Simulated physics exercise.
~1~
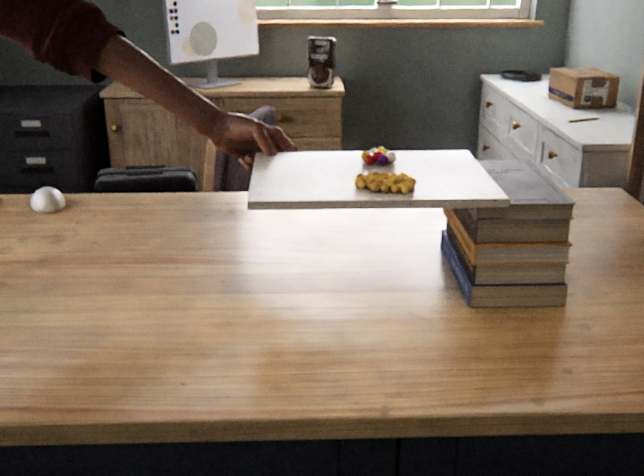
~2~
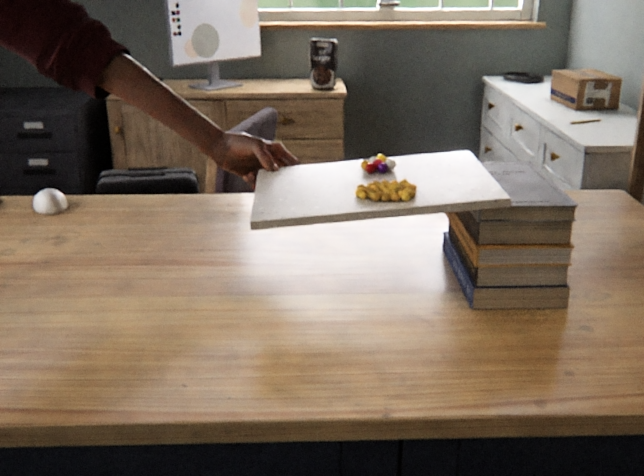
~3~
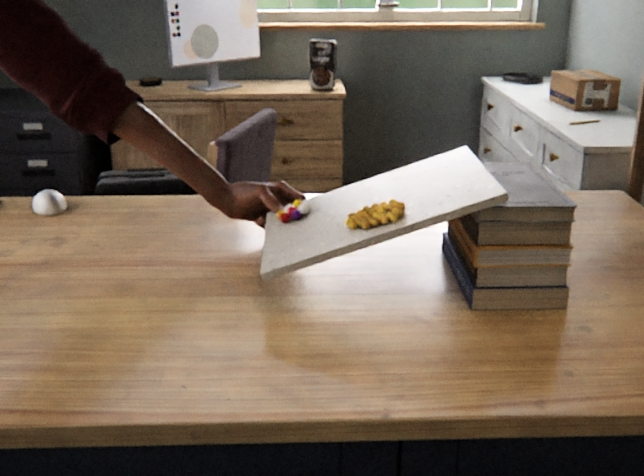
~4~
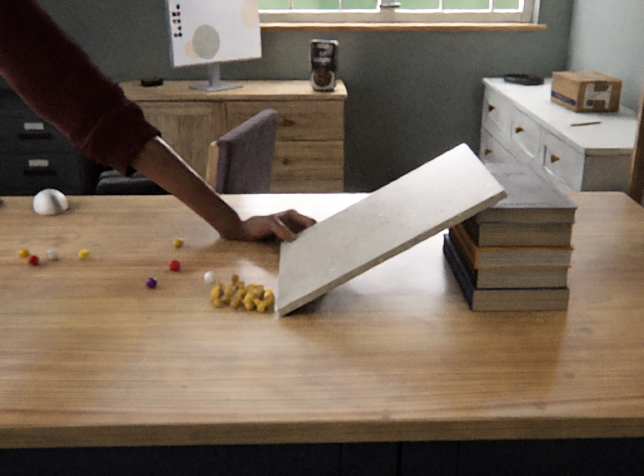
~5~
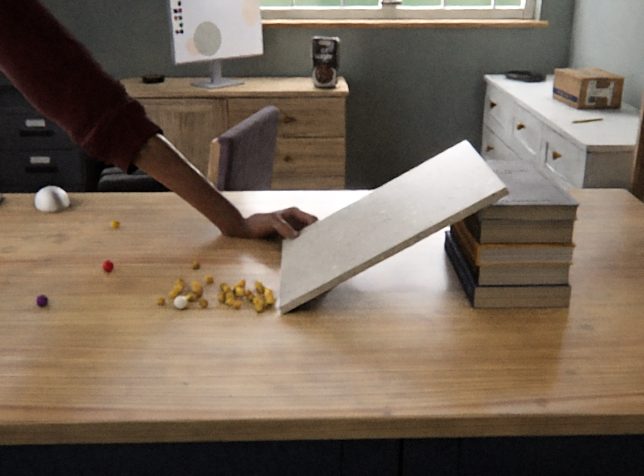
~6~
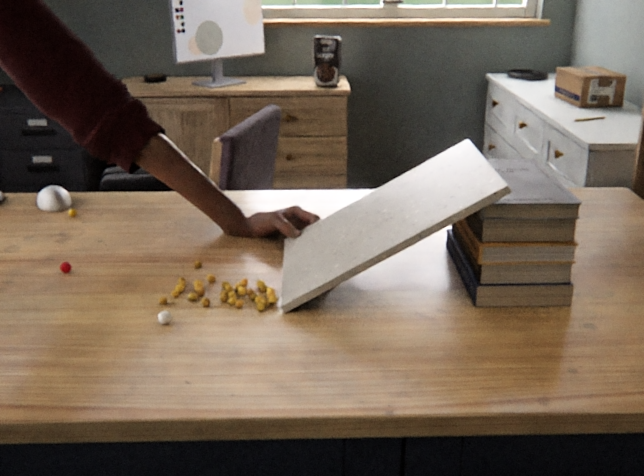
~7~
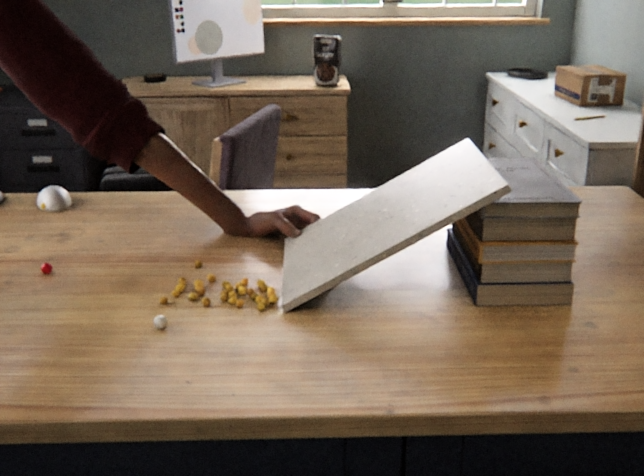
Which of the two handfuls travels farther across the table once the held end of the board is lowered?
The far handful of colourful little balls goes farther, rolling well away to the left, while the yellow pieces stay scattered close to the foot of the board.
